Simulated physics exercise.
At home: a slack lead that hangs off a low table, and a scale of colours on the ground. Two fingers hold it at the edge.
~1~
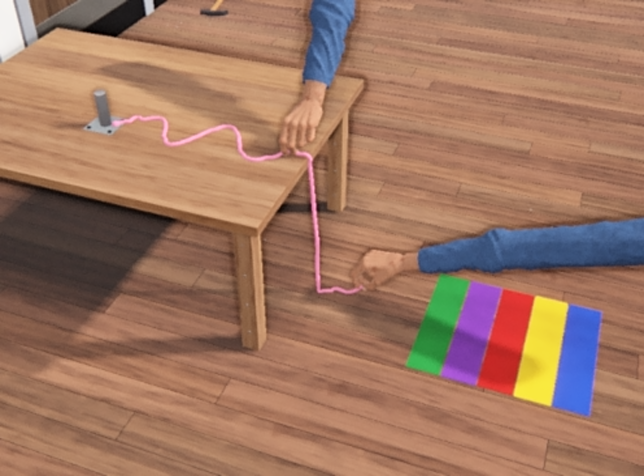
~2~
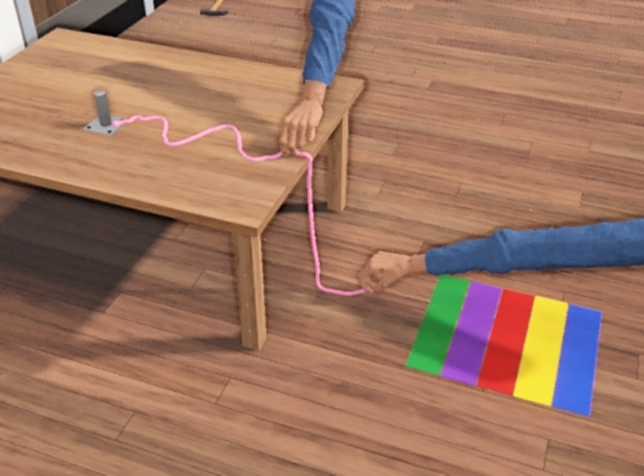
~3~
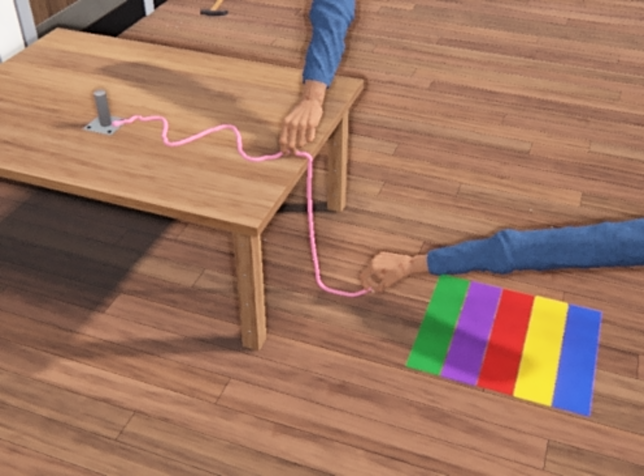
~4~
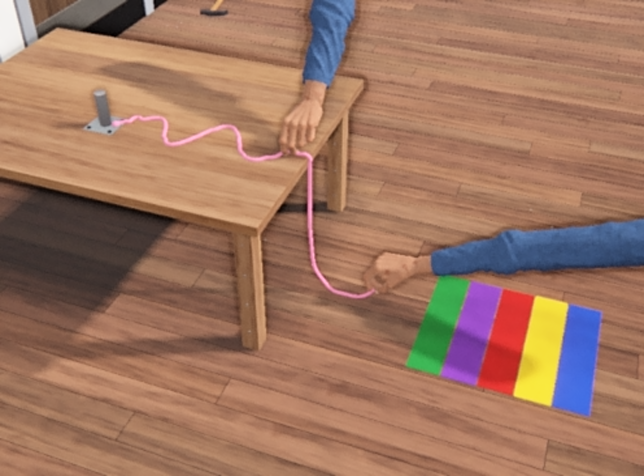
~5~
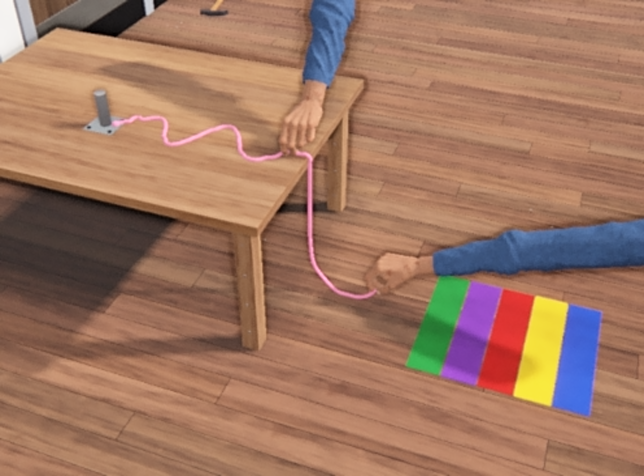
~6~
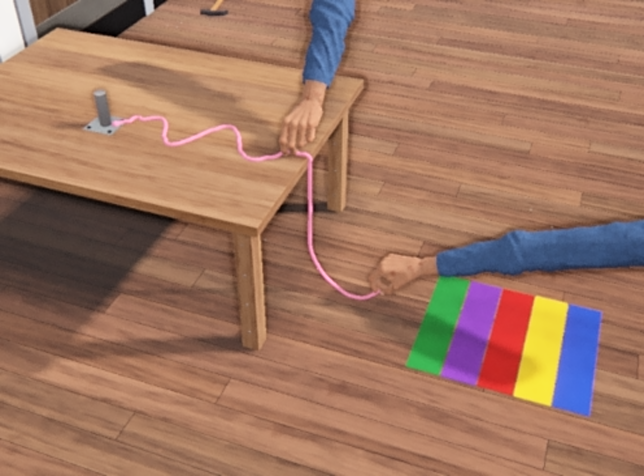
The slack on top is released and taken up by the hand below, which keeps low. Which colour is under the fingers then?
It halts on the blue strip.
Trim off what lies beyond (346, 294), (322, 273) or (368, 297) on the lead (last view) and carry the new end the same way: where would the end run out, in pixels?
The places are (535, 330), (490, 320) and (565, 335).
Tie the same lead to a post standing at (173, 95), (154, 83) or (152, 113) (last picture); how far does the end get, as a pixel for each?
Near (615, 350), (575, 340) and (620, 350).
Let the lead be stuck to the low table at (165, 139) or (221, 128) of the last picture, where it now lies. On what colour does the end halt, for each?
In that order: Yellow; red.
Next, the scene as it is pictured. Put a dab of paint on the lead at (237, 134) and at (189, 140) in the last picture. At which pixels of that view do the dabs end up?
About (296, 157), and the other about (234, 146).
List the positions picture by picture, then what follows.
The first picture shows end (362, 287); green (429, 352); purple (464, 361); red (499, 371); yellow (536, 381); blue (574, 391).
The second picture shows end (369, 288); lead through (145, 120) (180, 143) (239, 138) (287, 152) (310, 209) (318, 274).
The third picture shows end (370, 289).
The fourth picture shows end (374, 290); lead through (145, 120) (180, 143) (239, 138) (287, 152) (309, 209) (317, 273).
The fifth picture shows end (376, 290).
The sixth picture shows end (379, 291); lead through (145, 120) (180, 143) (239, 138) (287, 152) (310, 210) (321, 271).
Early on, end near (525, 327); over red.
Midway, end near (562, 336); over yellow.
At the end of the slack, end near (583, 341); over blue. Over blue.
